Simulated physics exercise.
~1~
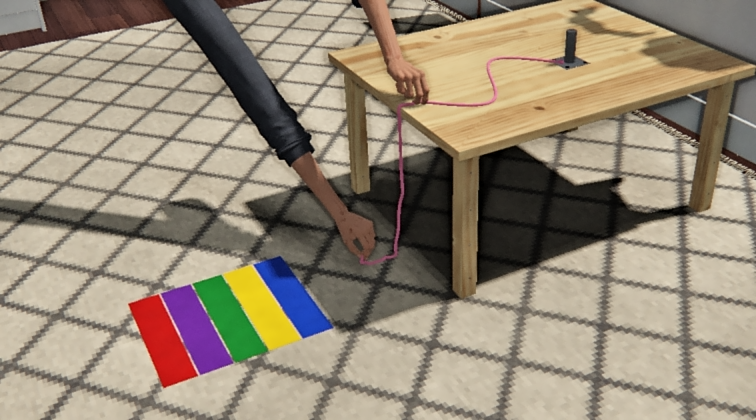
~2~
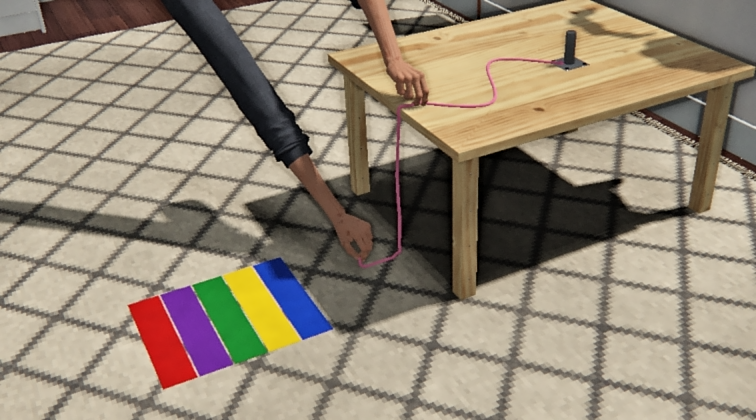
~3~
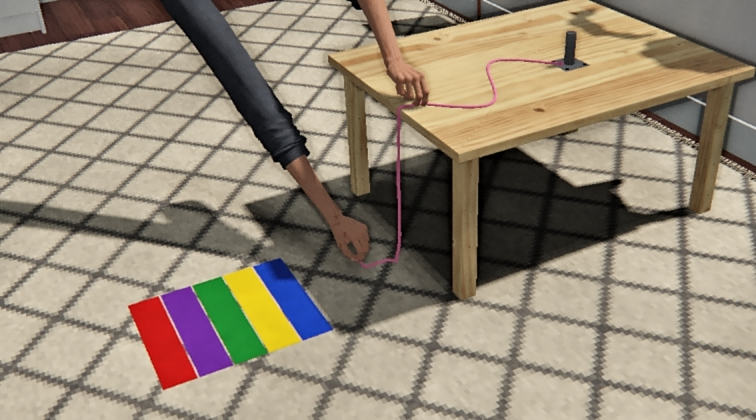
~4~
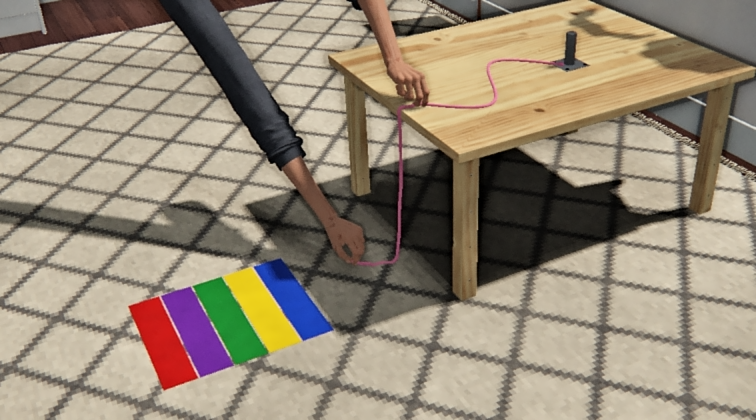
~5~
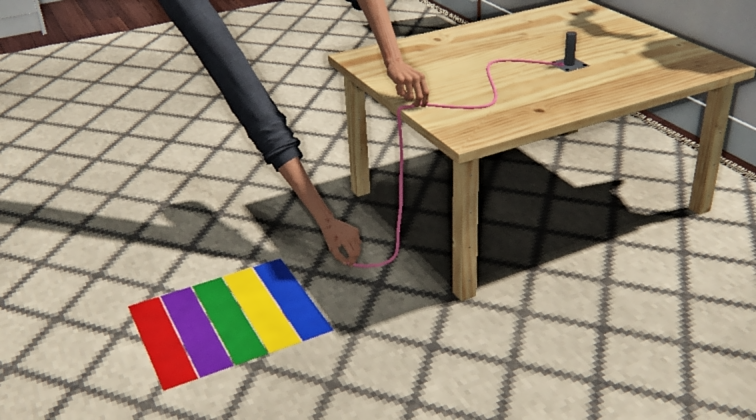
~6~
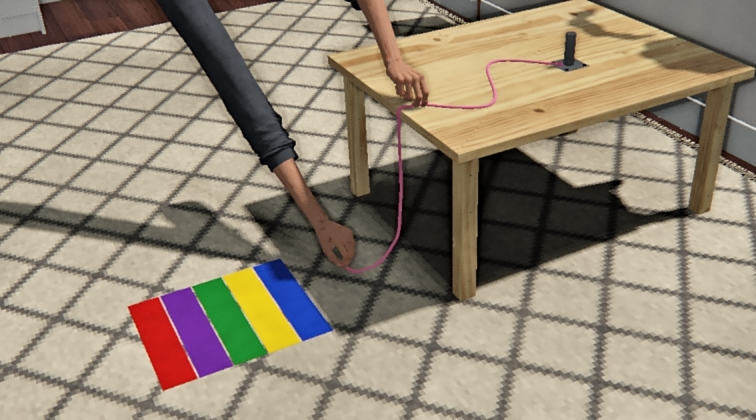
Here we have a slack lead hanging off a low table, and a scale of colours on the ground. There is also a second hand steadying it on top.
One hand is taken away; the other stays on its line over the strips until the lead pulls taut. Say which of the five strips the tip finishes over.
Red.
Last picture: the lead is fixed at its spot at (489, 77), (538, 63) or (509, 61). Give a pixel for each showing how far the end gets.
(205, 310), (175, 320), (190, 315).
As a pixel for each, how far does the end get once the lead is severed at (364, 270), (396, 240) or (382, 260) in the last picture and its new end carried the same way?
First (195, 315), then (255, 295), then (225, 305).
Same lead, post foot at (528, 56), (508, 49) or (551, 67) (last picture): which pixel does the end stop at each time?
The places come out near (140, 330), (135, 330) and (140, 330).
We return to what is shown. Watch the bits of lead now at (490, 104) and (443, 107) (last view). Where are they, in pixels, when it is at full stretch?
(408, 106), then (370, 136).
Early on, end near (221, 305); over green.
Midway, end near (183, 317); over purple.
At the end of the slack, end near (161, 324); over red. The end stops over the red strip.
